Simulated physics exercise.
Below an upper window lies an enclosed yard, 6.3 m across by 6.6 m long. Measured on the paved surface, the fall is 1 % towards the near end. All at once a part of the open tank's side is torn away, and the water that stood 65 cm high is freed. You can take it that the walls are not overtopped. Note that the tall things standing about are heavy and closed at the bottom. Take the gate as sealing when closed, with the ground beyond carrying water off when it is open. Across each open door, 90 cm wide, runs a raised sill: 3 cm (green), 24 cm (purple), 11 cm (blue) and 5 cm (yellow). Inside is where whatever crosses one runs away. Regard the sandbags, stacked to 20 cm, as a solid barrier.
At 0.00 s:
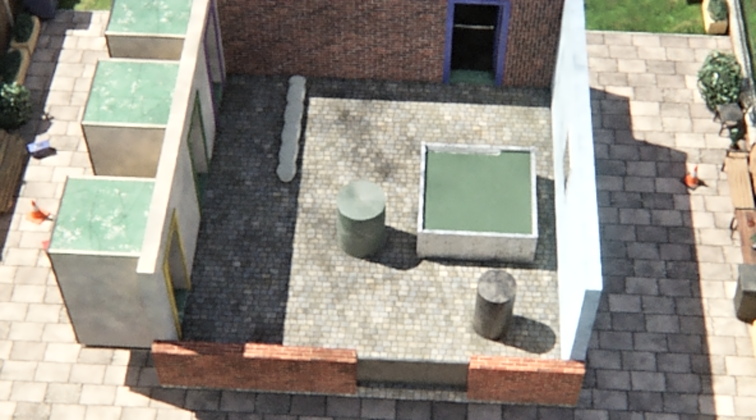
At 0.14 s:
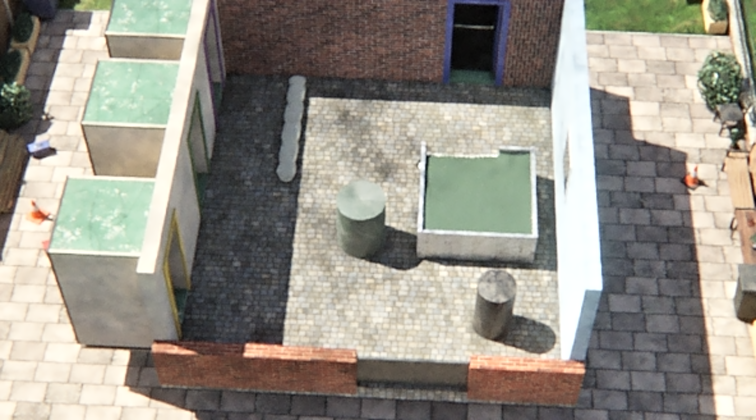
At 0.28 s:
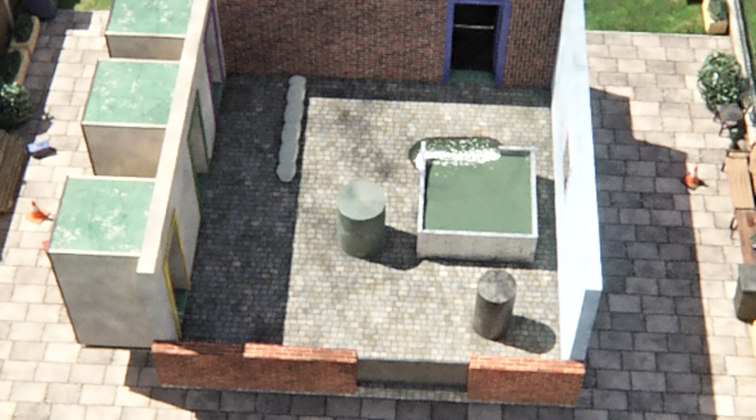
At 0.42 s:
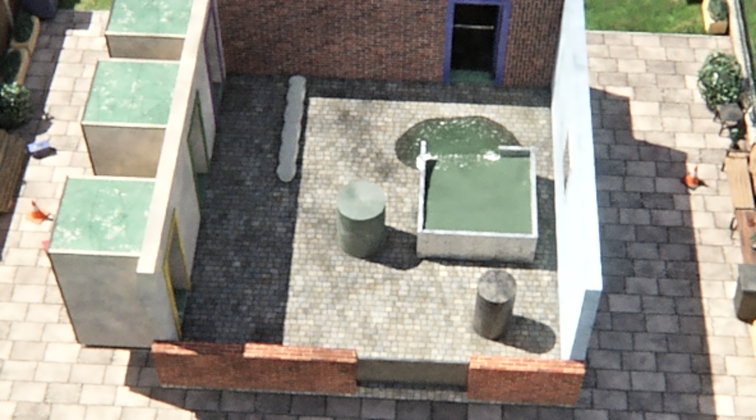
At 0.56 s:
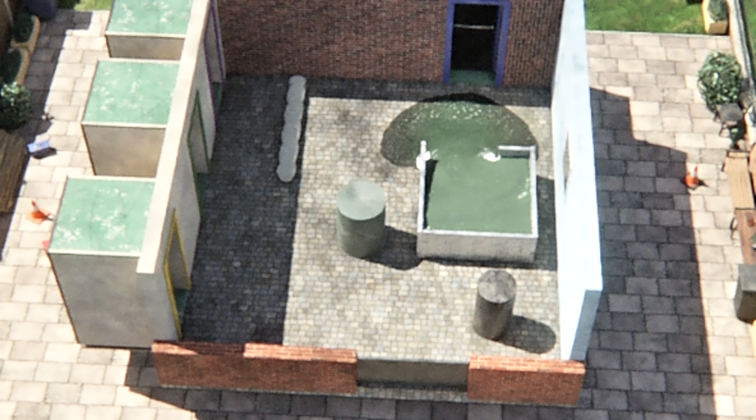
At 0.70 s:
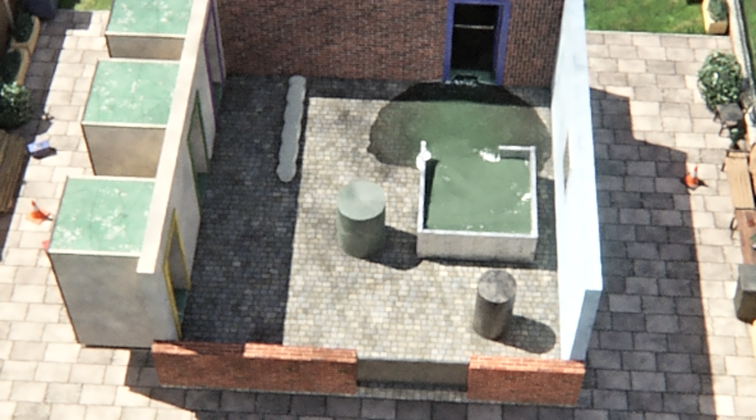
In a walled, paved yard, the far side of a square, open tank of green water broke open, and water poured out and spread across the paving in a widening dark pool towards the back wall.
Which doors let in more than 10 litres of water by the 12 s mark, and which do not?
By then, the green door does not, the purple door does not, the blue door lets in more than that, the yellow door lets in more than that.
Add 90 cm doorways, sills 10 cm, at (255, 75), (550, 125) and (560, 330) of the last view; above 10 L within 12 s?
Door 1: Lower; door 2: Higher; door 3: Lower.
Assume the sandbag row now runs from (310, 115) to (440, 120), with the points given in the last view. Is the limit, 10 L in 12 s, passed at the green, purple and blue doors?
Note - green: Limit exceeded; purple: Limit held; blue: Limit exceeded.
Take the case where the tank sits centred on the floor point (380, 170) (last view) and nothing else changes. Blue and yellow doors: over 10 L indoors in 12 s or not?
Blue door held, yellow door exceeded.
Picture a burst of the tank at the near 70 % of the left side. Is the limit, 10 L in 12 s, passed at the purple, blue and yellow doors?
Purple door doesn't reach it, blue door doesn't reach it, yellow door surpasses it.
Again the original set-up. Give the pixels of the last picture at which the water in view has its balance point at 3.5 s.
Around (435, 154) in the last picture.
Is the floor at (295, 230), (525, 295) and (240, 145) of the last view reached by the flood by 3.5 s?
Listed in sequence, the spots are drenched, bone dry and drenched.
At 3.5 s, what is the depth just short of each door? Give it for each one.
Depth readings (cm): Green = 0; purple = 10; blue = 19; yellow = 0.
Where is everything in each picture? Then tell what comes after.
The first frame shows the open tank at (478, 192) is whole and still, 65 cm deep.
In the second frame, the front is at a hidden place, 0.7 m from the gap on the open tank's far side; 0.3 m2 of floor is under water; 65 cm left at the back of the open tank.
In the third frame, the front is at (494, 142), 1.0 m from the gap on the open tank's far side; 1.1 m2 of floor is under water; 65 cm left at the back of the open tank.
In the fourth frame, the front is at (484, 120), 1.4 m from the gap on the open tank's far side; 2.3 m2 of floor is under water; 65 cm left at the back of the open tank.
In the fifth frame, water pours out on the open tank's far side and has run 1.9 m, to (475, 97); typically 6 cm deep outside, 62 cm at the open tank's back.
In the sixth frame, water pours out on the open tank's far side and has run 2.3 m, to (426, 83); typically 5 cm deep outside, 55 cm at the open tank's back.
After 1.4 s water covers 20 % of the floor and is deepest (34 cm) near (438, 86); green door not reached, purple door not reached, blue door 27 cm at the sill, 85 L in, yellow door not reached.
After 2.2 s water covers 25 % of the floor and is deepest (36 cm) near (308, 87); green door not reached, purple door not reached, blue door 31 cm at the sill, 198 L in, yellow door not reached.
After 3.5 s water covers 40 % of the floor and is deepest (24 cm) near (307, 94); green door not reached, purple door 10 cm at the sill, 0 L in, blue door 19 cm at the sill, 296 L in, yellow door not reached.
After 7.0 s water covers 85 % of the floor and is deepest (12 cm) near (342, 223); green door 1 cm at the sill, 0 L in, purple door 4 cm at the sill, 0 L in, blue door 9 cm at the sill, 331 L in, yellow door 1 cm at the sill, 0 L in.
After 12.0 s water covers 90 % of the floor and is deepest (12 cm) near (176, 365); green door 2 cm at the sill, 0 L in, purple door 2 cm at the sill, 0 L in, blue door 4 cm at the sill, 332 L in, yellow door 8 cm at the sill, 17 L in.
